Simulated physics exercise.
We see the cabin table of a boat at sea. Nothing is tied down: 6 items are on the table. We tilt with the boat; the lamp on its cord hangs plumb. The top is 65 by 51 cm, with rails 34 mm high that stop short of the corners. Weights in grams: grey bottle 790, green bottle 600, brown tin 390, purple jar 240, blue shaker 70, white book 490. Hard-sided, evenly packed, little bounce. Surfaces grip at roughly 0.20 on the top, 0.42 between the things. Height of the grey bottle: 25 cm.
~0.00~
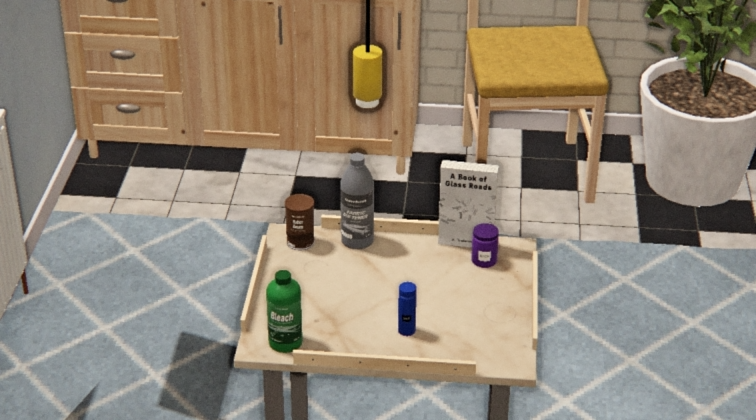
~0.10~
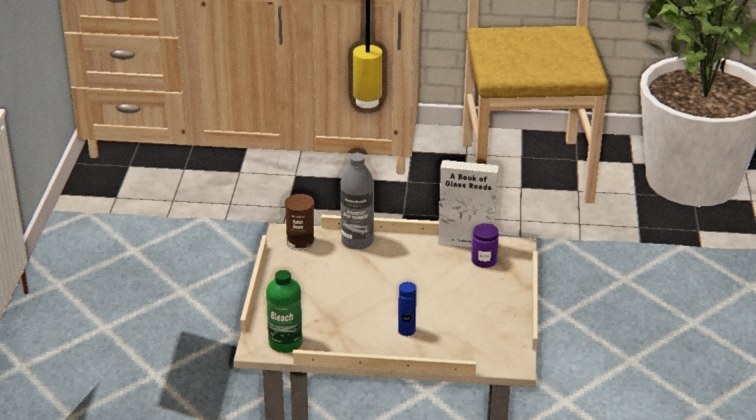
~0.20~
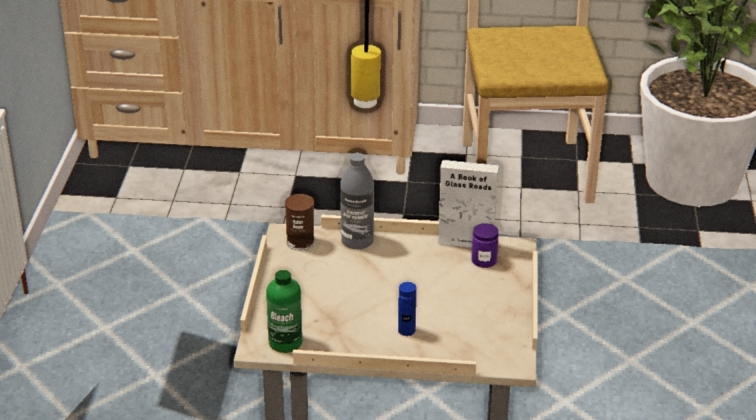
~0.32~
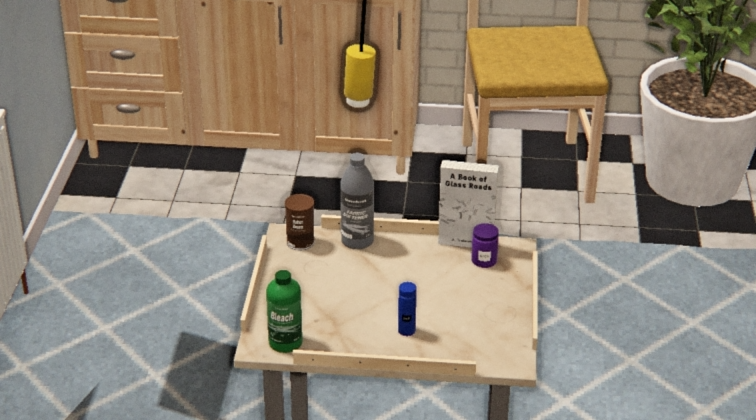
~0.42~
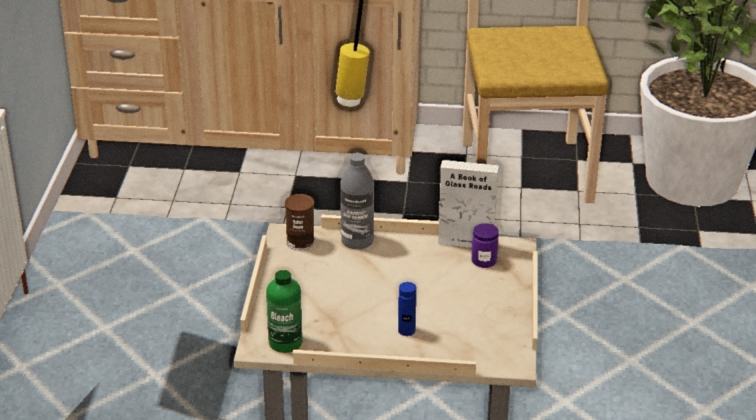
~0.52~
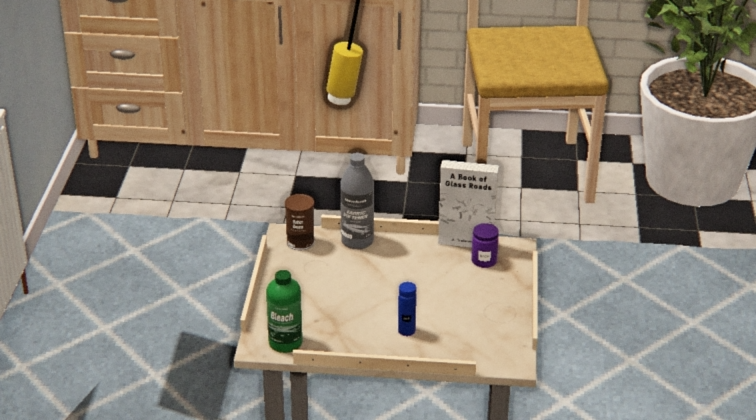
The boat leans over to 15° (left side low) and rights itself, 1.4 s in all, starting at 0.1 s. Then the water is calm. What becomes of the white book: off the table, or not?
The white book is still on the table.
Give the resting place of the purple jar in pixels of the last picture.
At about (452, 244).
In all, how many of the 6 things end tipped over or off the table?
In all, 0.
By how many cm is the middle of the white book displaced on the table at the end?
About 8 cm.
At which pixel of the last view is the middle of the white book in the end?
At about (433, 204).
Around 0.92 s, floor tilted 14°, left side down; white book shifted 3 cm near (457, 205); blue shaker shifted 2 cm; grey bottle shifted 2 cm.
Around 1.02 s, floor tilted 12°, left side down; white book shifted 5 cm near (449, 205); blue shaker shifted 4 cm; grey bottle shifted 4 cm.
Around 1.22 s, floor tilted 5°, left side down; white book shifted 8 cm near (435, 204); blue shaker shifted 8 cm; grey bottle shifted 8 cm.
Finally (2.0 s), not toppled but over 5 cm from the start, grey bottle, green bottle, brown tin, purple jar, blue shaker and white book. In the last view, white book near (433, 204).
